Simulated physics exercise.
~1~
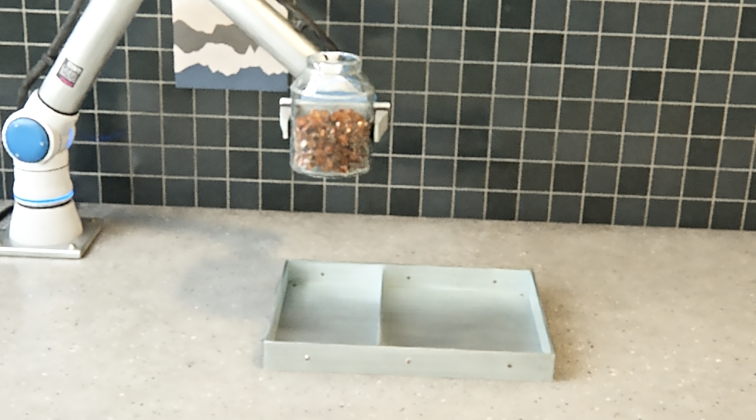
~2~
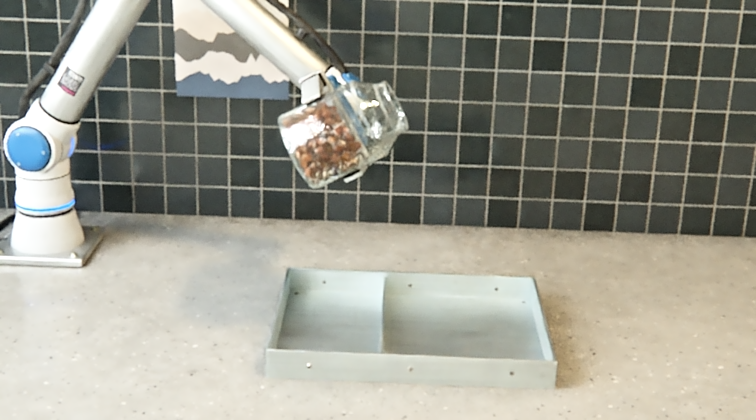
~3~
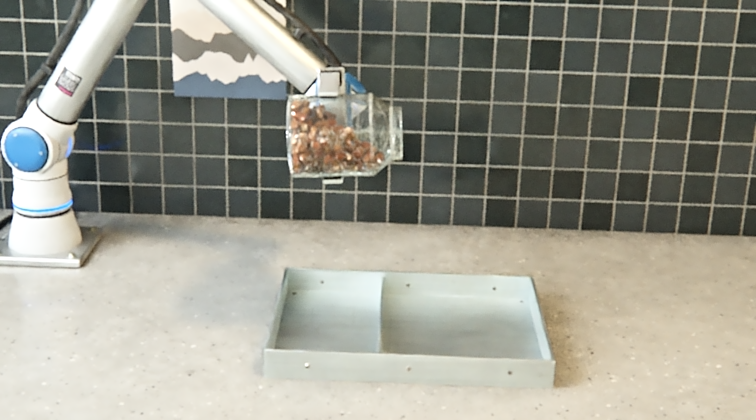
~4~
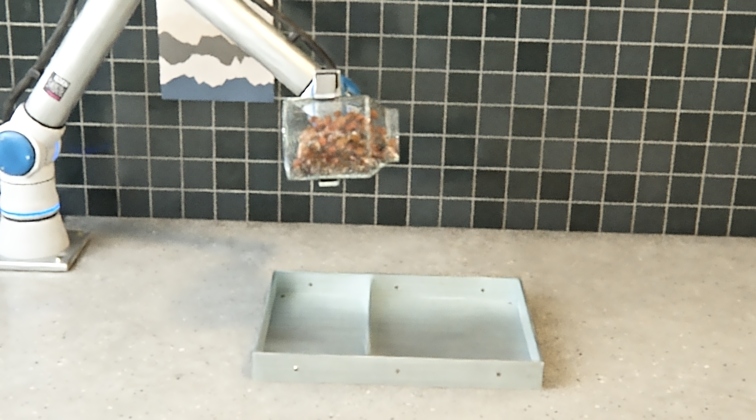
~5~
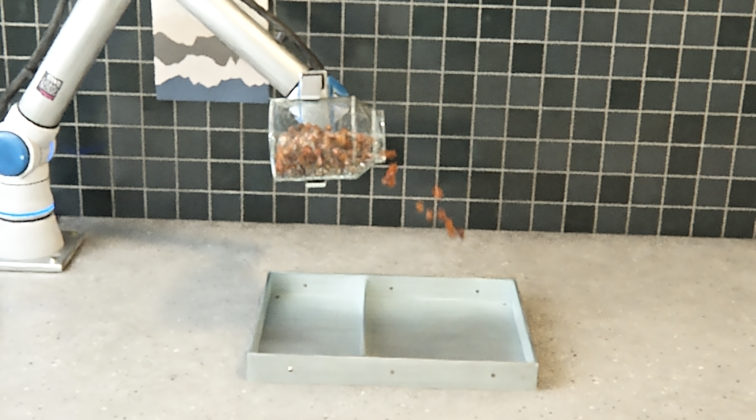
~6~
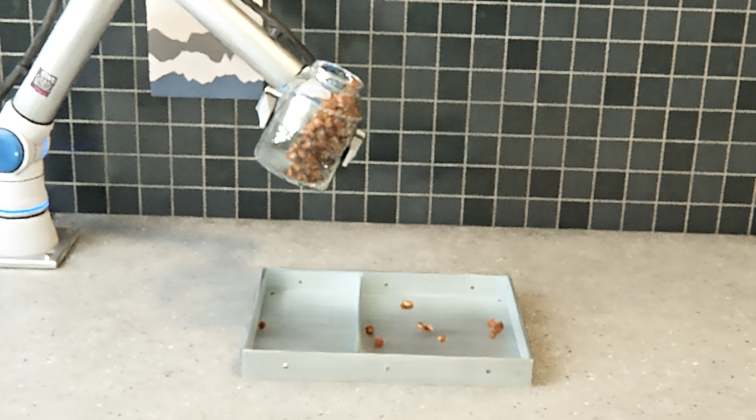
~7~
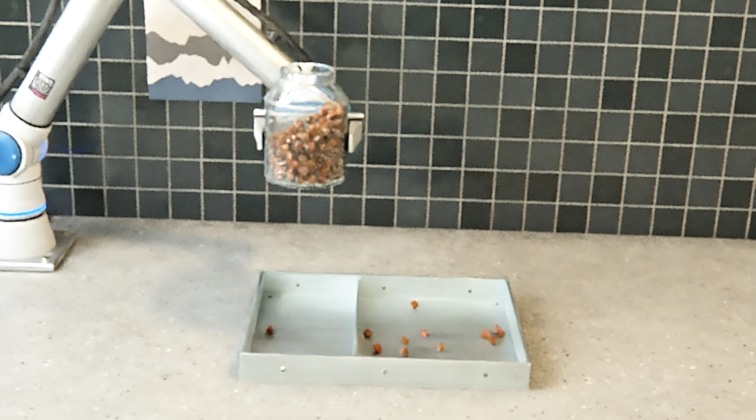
On a speckled grey counter, a robot arm tips a clear jar of brown pellets, scattering a few into a divided tray, then rights it.
